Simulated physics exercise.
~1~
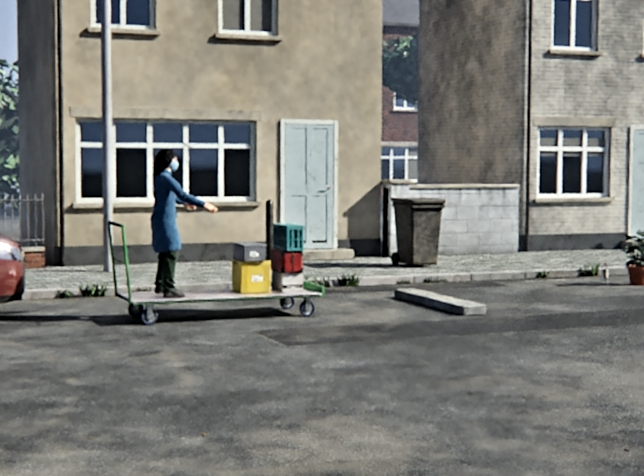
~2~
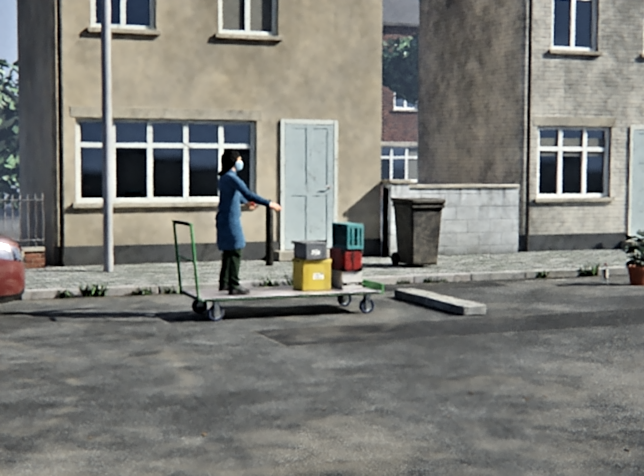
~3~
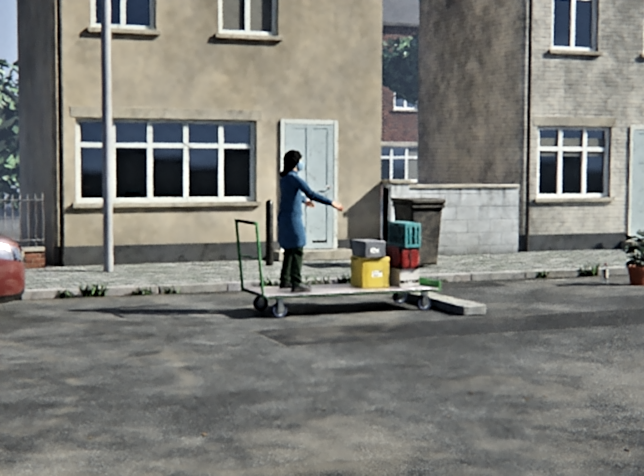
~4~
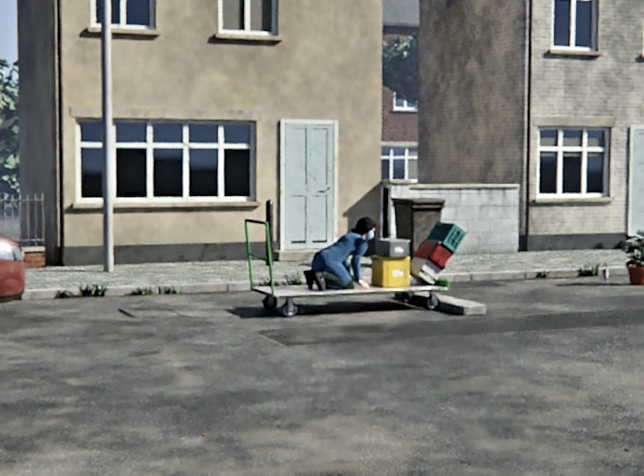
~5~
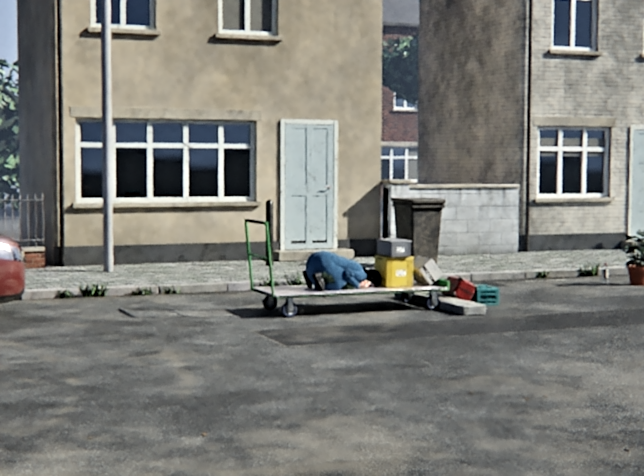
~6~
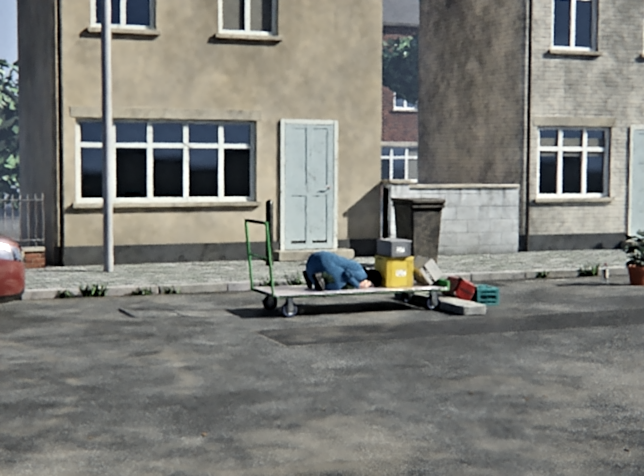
A masked person riding a cart rightward collapses at a kerb as crates topple off.
